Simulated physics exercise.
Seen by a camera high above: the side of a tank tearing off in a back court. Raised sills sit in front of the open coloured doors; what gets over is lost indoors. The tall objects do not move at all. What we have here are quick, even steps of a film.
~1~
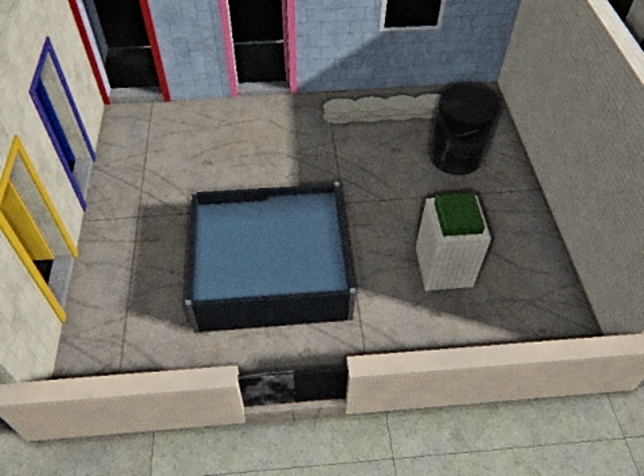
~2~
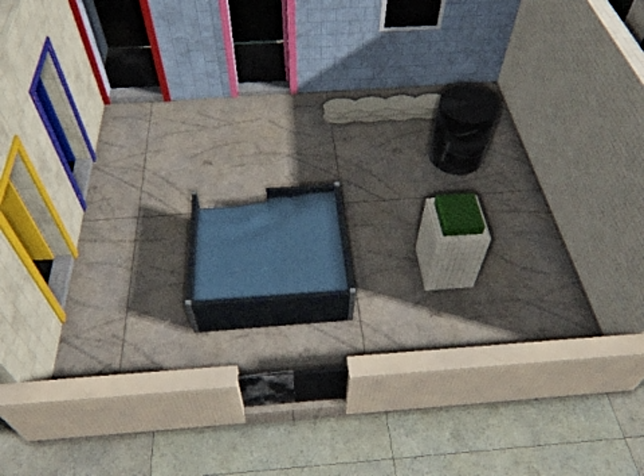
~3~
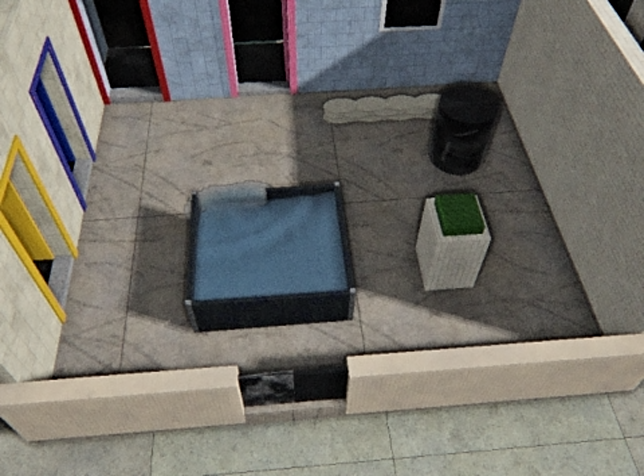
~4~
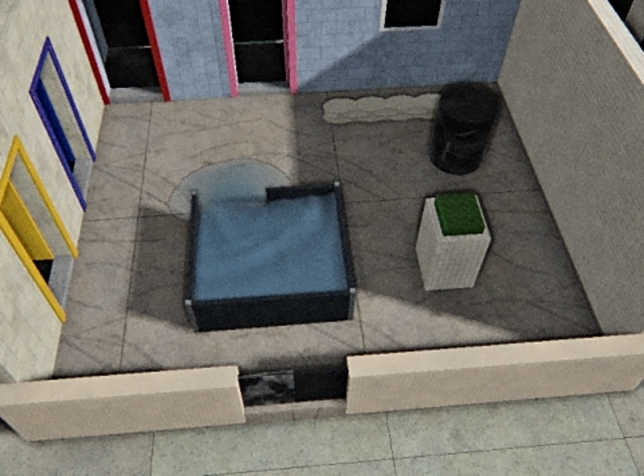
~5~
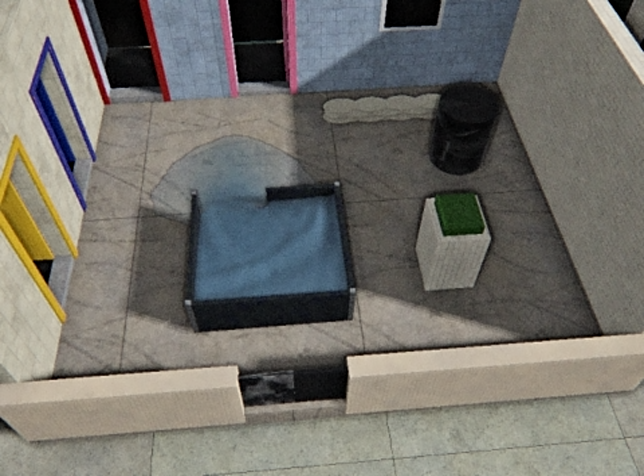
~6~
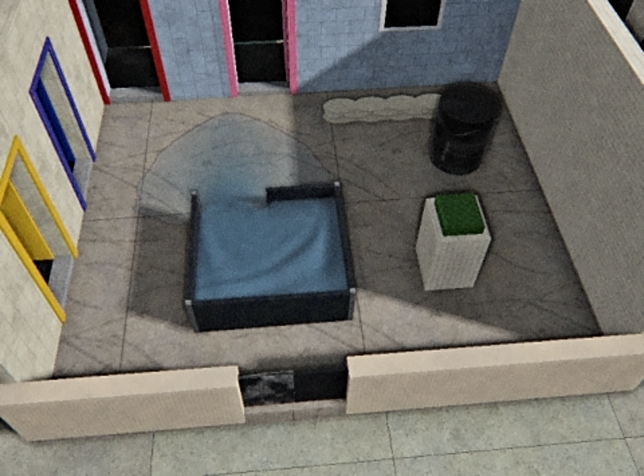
We see an open tank of water in a back court from high above; part of its far side comes away, and water pours through the gap, spreading outward across the paving towards the coloured doorways.
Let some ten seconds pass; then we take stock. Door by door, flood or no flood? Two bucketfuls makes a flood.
One by one: Blue door: At most two buckets, pink door: Over two buckets, red door: Over two buckets, yellow door: At most two buckets.
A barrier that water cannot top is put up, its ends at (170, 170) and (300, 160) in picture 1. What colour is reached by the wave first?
I'd pick the one in blue.
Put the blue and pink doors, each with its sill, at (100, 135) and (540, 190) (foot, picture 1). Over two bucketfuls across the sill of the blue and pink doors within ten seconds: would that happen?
What you'd see: The blue door tops the limit and the pink door stays within the limit.
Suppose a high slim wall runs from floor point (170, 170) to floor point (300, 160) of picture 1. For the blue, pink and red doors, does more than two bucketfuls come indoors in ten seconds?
The blue door ends up above, the pink door remains below and the red door remains below.
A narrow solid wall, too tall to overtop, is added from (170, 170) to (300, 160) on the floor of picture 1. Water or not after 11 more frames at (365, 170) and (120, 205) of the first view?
Soaked, soaked.
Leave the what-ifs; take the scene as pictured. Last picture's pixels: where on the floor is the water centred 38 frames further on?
Roughly (245, 185) in the last picture.
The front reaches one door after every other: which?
Looks like the door marked yellow.
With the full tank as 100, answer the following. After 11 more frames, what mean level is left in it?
Close to 54 %.
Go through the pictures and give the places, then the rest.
In the first picture, the open tank at (269, 244) is whole and still.
In the second picture, the front is at a hidden place, out from the gap on the open tank's far side.
In the third picture, water pours out on the open tank's far side and has run to a hidden place.
In the fourth picture, the front is at (248, 162), out from the gap on the open tank's far side.
In the fifth picture, the front is at (233, 139), out from the gap on the open tank's far side.
In the sixth picture, water pours out on the open tank's far side and has run to (225, 117).
A moment on, water covers 25 % of the floor; the blue door not reached, the pink door under two buckets in, the red door wet at the sill, nothing in, the yellow door not reached.
Next, water covers 30 % of the floor; the blue door wet at the sill, nothing in, the pink door over two buckets in, the red door under two buckets in, the yellow door not reached.
Then, water covers 35 % of the floor; the blue door under two buckets in, the pink door far over two buckets in, the red door over two buckets in, the yellow door not reached.
Later, water covers 65 % of the floor; the blue door under two buckets in, the pink door far over two buckets in, the red door over two buckets in, the yellow door wet at the sill, nothing in.
In the end, water covers 95 % of the floor; the blue door under two buckets in, the pink door far over two buckets in, the red door over two buckets in, the yellow door wet at the sill, nothing in.
